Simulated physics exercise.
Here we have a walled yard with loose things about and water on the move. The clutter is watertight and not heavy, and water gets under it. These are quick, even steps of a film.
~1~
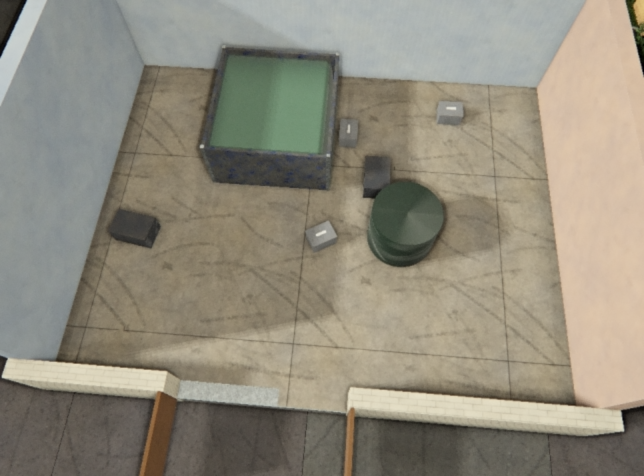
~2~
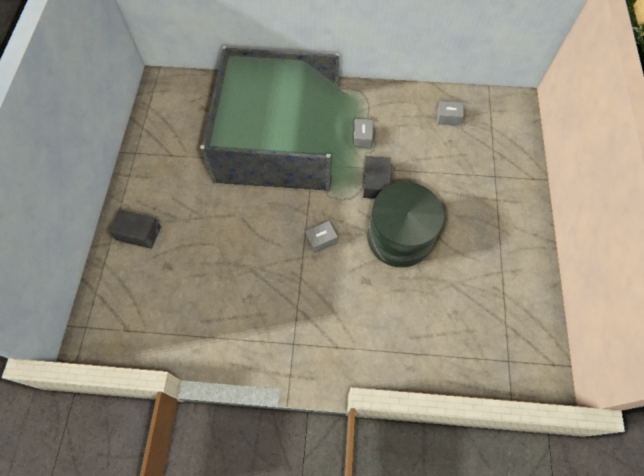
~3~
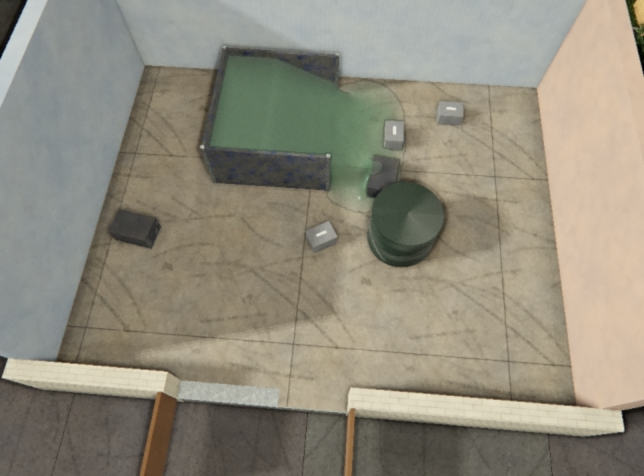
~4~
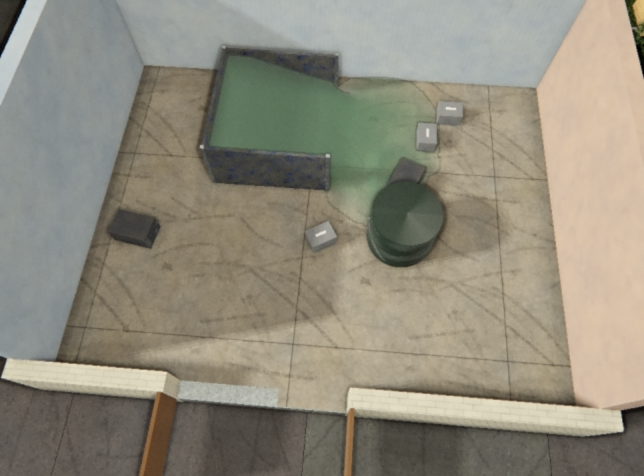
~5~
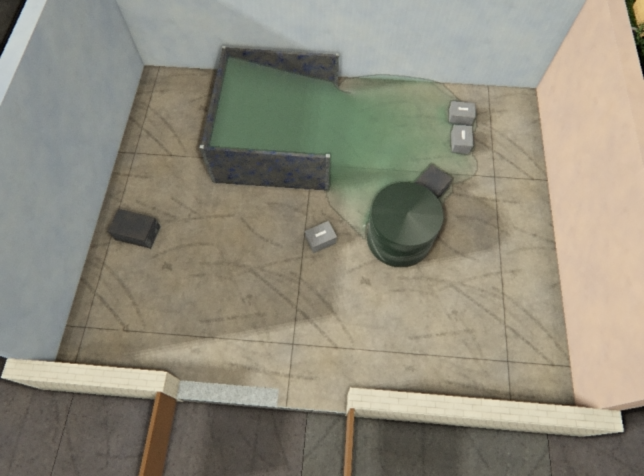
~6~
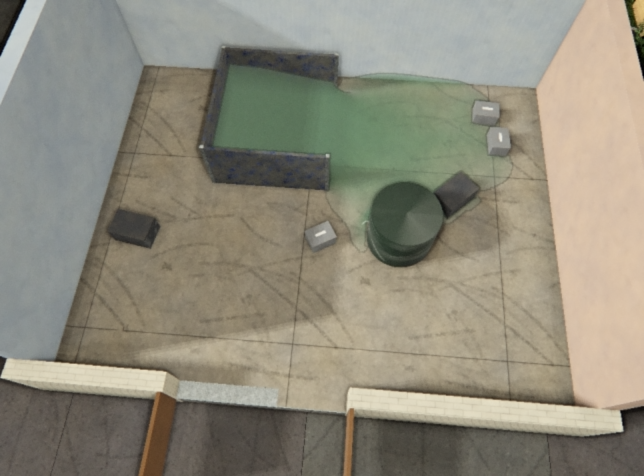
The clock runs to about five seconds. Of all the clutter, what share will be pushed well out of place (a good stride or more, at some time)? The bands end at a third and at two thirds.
It is two thirds or more.
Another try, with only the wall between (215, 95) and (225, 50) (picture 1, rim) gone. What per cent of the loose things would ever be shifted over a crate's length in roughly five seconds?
Near 40 in a hundred.
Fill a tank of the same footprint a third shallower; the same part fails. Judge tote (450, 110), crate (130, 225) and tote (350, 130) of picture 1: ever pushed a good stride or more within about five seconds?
In turn: Shifted that much, not that far, yes.
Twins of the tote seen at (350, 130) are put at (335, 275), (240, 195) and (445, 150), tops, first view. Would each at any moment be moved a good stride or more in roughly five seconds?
In that order: That far or more, short of that, yes.
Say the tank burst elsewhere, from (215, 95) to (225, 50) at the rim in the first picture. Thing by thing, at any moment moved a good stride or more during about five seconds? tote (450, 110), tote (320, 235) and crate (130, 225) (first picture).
As listed: Swept aside, never so far, moved that far.
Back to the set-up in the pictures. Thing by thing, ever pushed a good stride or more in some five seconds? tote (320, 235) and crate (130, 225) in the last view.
In that order: That far or more, under that.
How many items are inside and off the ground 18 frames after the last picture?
I count 3.
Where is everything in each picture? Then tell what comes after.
The first picture shows a tote at (349, 129), on the bottom; a crate at (378, 172) rests on the ground; 0 of 5 have shifted.
The second picture shows a tote at (364, 129), on the bottom, close to its start; a crate at (378, 173) rests on the ground; 1 of 5 have shifted.
The third picture shows a tote at (395, 131) rests on the ground, a stride from its start; a crate at (384, 173), on the bottom, close to its start; 2 of 5 have shifted.
The fourth picture shows a tote at (428, 133) rests on the ground, a stride from its start; a crate at (406, 177), on the bottom, a stride from its start; 2 of 5 have shifted.
The fifth picture shows a tote at (463, 135) rests on the ground, far from its start; a crate at (431, 184) rests on the ground, a stride from its start; 3 of 5 have shifted.
The sixth picture shows a tote at (501, 138) rests on the ground, far from its start; a crate at (457, 190), on the bottom, a stride from its start; 3 of 5 have shifted.
A moment on, 3 of 5 are well off their spots; 1 afloat.
Next, 3 of 5 are well off their spots; 3 afloat.
Later, 3 of 5 are well off their spots; 3 afloat.
In the end, 4 of 5 are well off their spots, and 4 have been at some point; 3 afloat.
